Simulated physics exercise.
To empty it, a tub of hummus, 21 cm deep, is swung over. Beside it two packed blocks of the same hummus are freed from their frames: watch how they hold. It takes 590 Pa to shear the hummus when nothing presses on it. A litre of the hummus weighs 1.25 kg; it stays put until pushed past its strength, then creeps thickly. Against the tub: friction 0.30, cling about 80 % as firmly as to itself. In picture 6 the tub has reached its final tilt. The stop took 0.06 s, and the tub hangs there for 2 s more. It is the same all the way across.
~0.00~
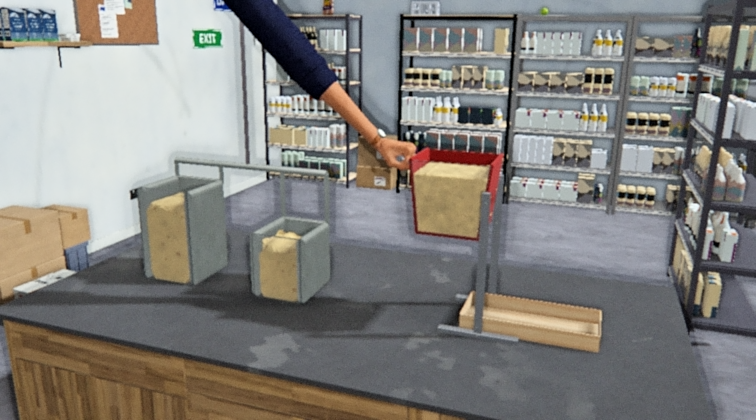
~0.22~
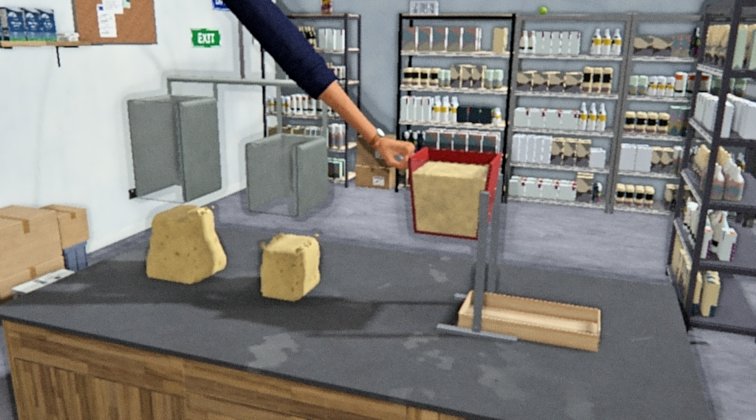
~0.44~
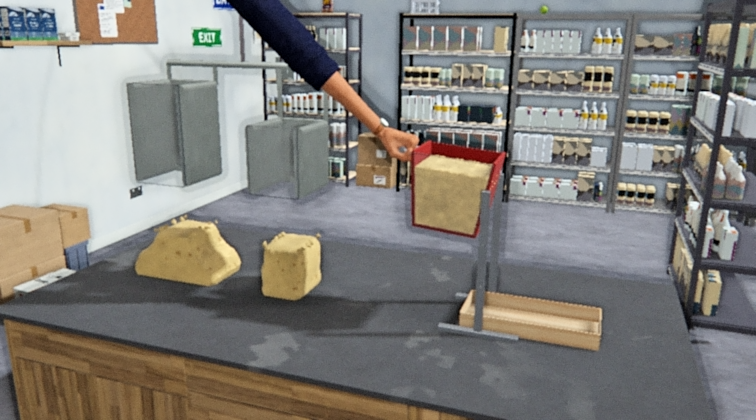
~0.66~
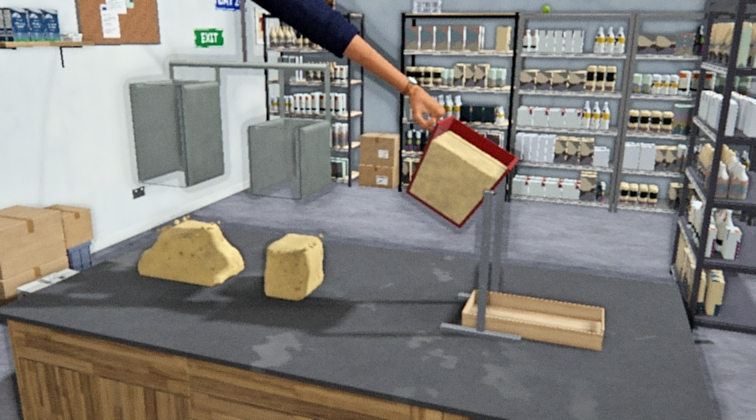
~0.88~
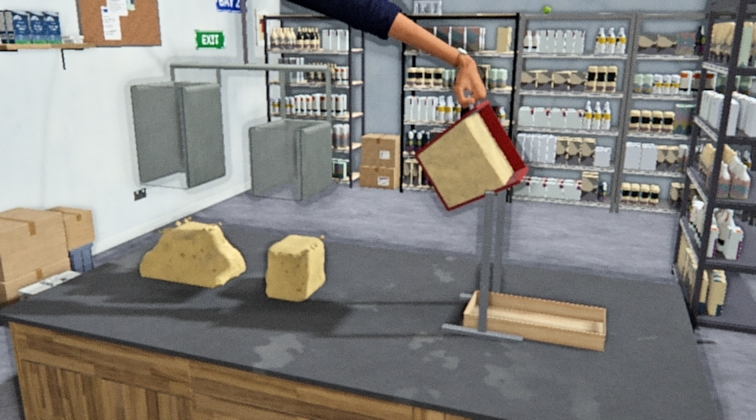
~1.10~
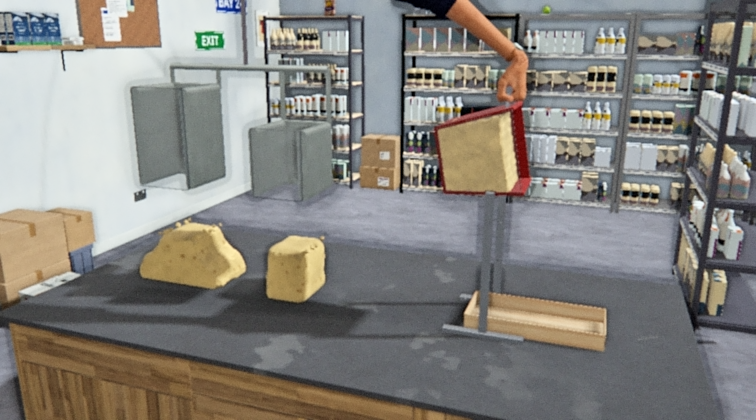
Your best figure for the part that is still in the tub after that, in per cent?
It comes to some 100 %.
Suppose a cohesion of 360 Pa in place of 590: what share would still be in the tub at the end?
Then about 65 %.
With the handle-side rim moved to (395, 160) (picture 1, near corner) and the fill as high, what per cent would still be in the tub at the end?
It would be near 65 %.
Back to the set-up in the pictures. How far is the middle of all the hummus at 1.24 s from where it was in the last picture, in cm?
Roughly 1 cm.
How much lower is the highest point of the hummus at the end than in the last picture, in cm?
Roughly 1 cm.
By 1.24 s, the tub is at 80 degrees and holds 100 %.
By 1.41 s, the tub is at 80 degrees and holds 100 %.
By 1.58 s, the tub is at 80 degrees and holds 100 %.
By 1.75 s, the tub is at 80 degrees and holds 100 %.
By 3.10 s, at the end, the tub is at 80 degrees and holds 100 %.
